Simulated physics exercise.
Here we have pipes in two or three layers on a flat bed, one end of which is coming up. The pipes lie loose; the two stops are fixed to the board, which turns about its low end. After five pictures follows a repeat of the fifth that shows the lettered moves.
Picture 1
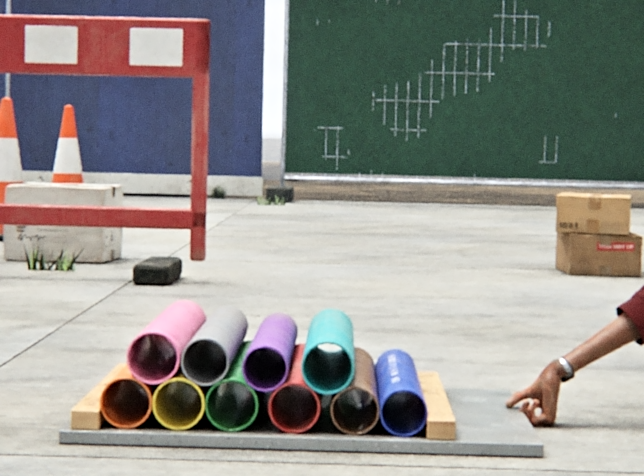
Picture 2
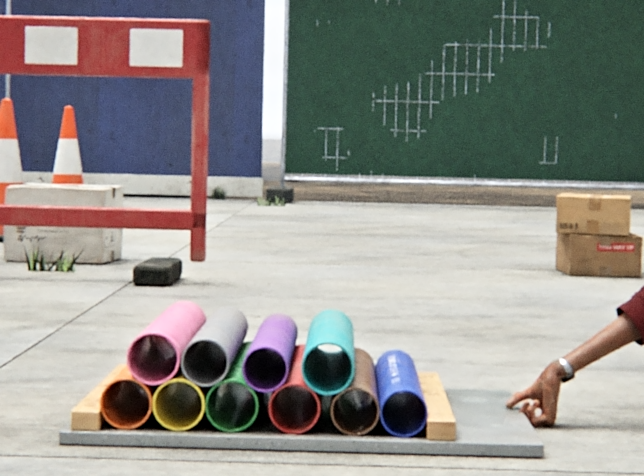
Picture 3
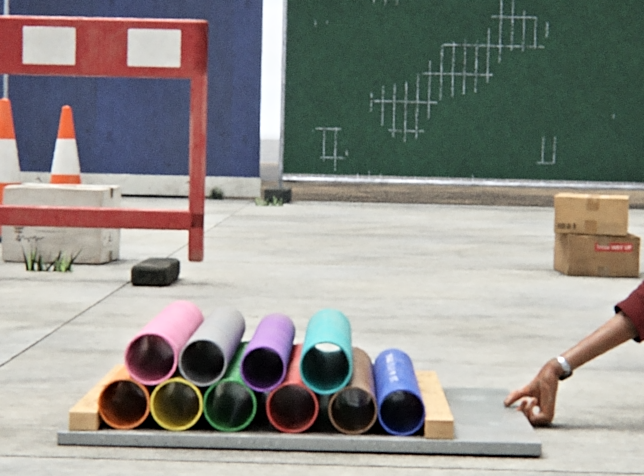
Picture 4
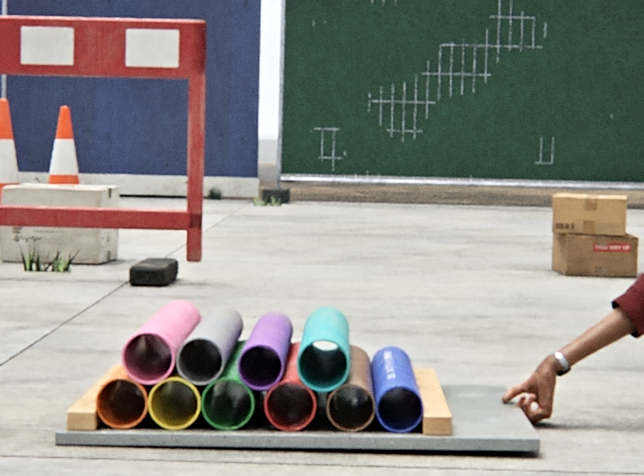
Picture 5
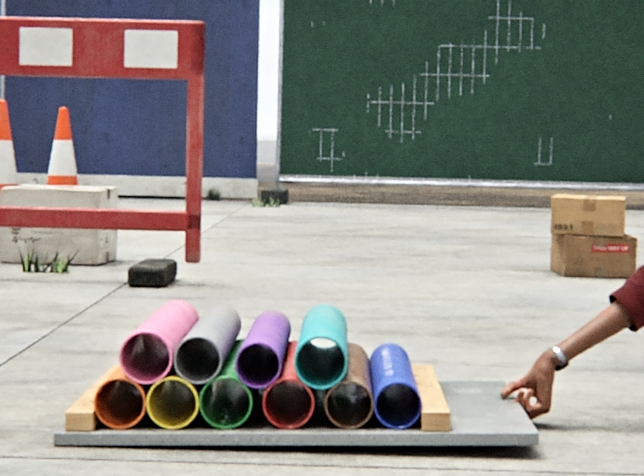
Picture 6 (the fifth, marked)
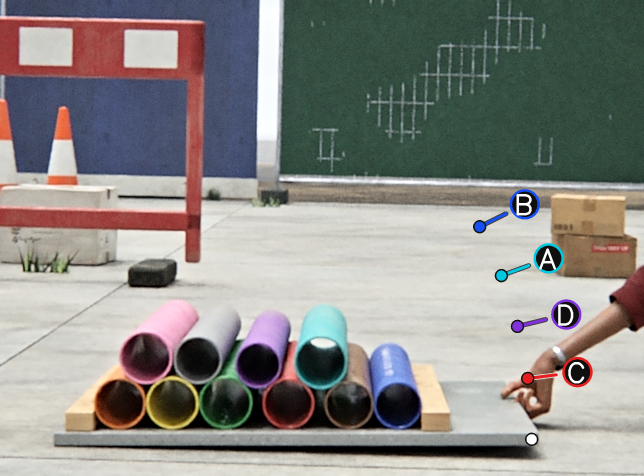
A grey board stacked with colourful pipes rose very slightly at its right end, where a hand held the edge, while the pipes stayed in their two rows between the wooden blocks.
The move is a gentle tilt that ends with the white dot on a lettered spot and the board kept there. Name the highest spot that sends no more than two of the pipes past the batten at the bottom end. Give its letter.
Lift it to B and no more.
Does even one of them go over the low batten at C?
At C: No.
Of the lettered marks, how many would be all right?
The number is four.
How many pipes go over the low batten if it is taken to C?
At C the number is none.
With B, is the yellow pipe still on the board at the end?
Yes.
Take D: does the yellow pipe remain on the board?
Yes.
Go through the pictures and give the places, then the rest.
The first frame shows blue pipe (404, 413); pink pipe (153, 357); grey pipe (205, 362).
The second frame shows grey pipe (205, 363); purple pipe (265, 369).
The third frame shows board (304, 405); brown pipe (353, 410); blue pipe (402, 412); red pipe (292, 408).
The fourth frame shows board (302, 403); orange pipe (122, 403); yellow pipe (174, 404).
The fifth frame shows board (301, 401); orange pipe (120, 403); yellow pipe (172, 403).
On the marked copy, A at (502, 276); B at (479, 227); C at (528, 379); D at (517, 326); the white dot at (532, 439).
Taking B. A third of the way, board at 16°.
Two thirds of the way, board at 28°.
When it is over, board at 28°, none over the low batten.
As for the rest, A none over the low batten; C none over the low batten; D none over the low batten.
